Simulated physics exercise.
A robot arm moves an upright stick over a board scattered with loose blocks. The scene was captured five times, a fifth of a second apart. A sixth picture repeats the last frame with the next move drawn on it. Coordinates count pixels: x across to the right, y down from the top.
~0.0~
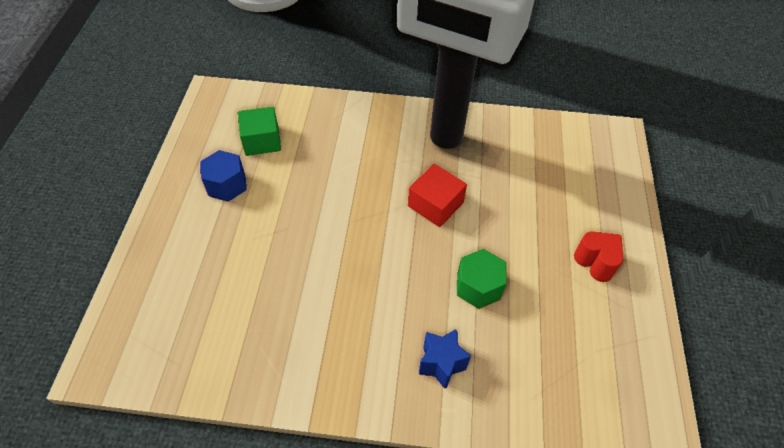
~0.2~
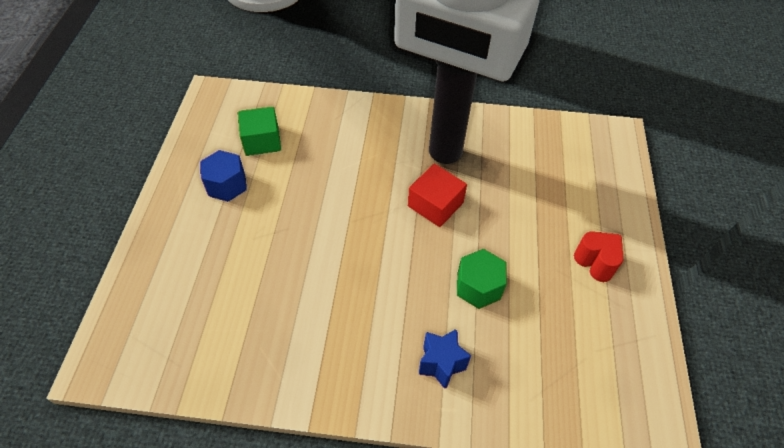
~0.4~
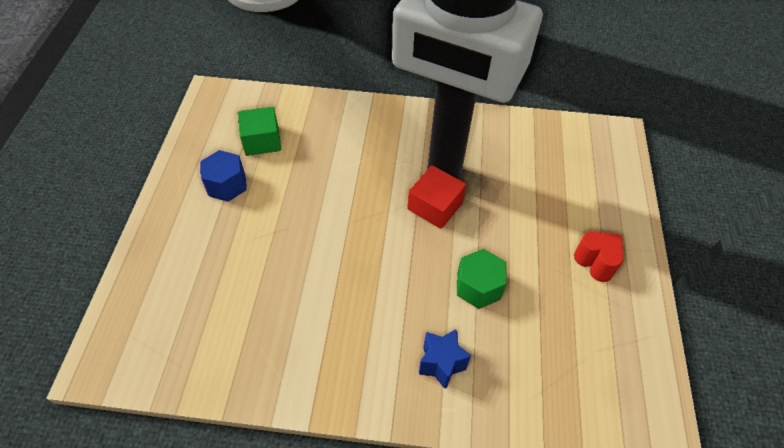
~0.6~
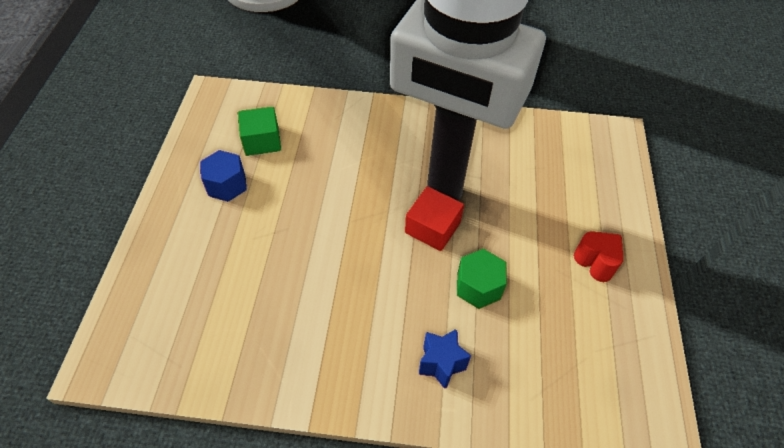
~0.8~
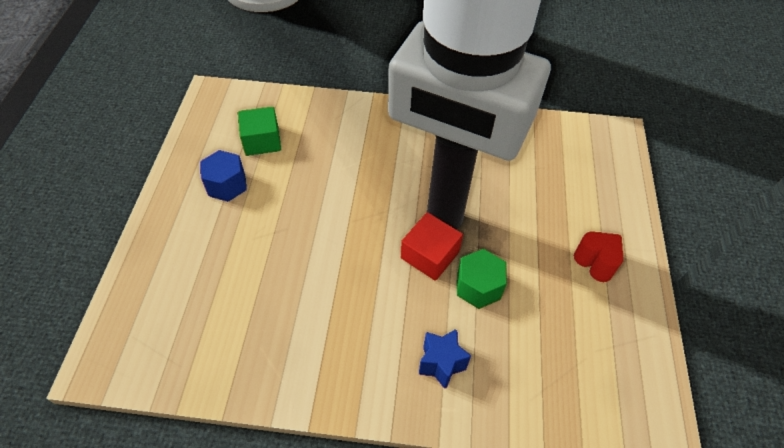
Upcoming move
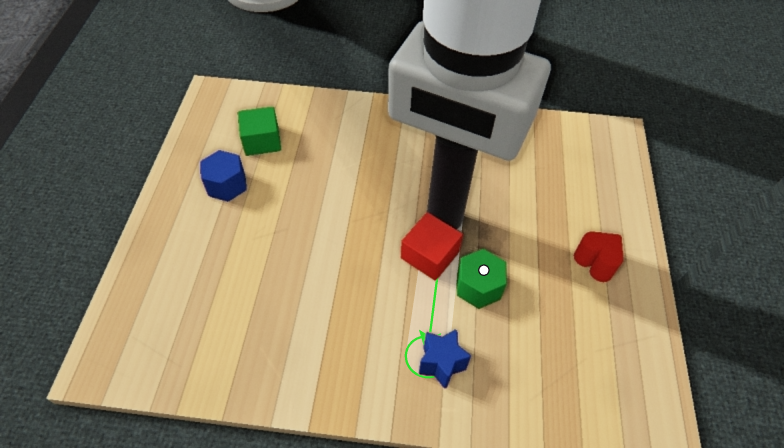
The robot arm's black stick moved down the wooden board to the red cube and pushed it toward the viewer, bringing it close beside the green hexagonal block, while the other blocks stayed still.
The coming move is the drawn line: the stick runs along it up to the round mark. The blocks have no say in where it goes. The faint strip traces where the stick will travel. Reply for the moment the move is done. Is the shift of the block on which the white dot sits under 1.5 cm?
Yes
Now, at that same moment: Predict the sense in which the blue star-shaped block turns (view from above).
Rotates counter-clockwise.
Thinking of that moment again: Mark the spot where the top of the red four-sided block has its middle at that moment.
It sits at (382, 353).
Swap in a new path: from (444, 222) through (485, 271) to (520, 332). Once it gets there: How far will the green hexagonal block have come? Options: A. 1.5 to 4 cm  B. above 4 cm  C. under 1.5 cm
Letter B.
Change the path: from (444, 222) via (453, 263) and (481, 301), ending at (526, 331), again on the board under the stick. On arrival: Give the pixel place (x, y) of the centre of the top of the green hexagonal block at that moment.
My estimate: (578, 336).
Drawn move, from (444, 222) directly to (427, 356); the dot is on the green hexagonal block.
What follows on the original path. One third of the way, stick (440, 259); red four-sided block (424, 282).
Two thirds of the way, stick (434, 304); red four-sided block (406, 324), turned 15° clockwise; blue star-shaped block (447, 356), turned 15° anticlockwise.
At the end, stick (428, 353); red four-sided block (382, 353), turned 45° clockwise; blue star-shaped block (454, 386), turned 55° anticlockwise; green hexagonal block still.
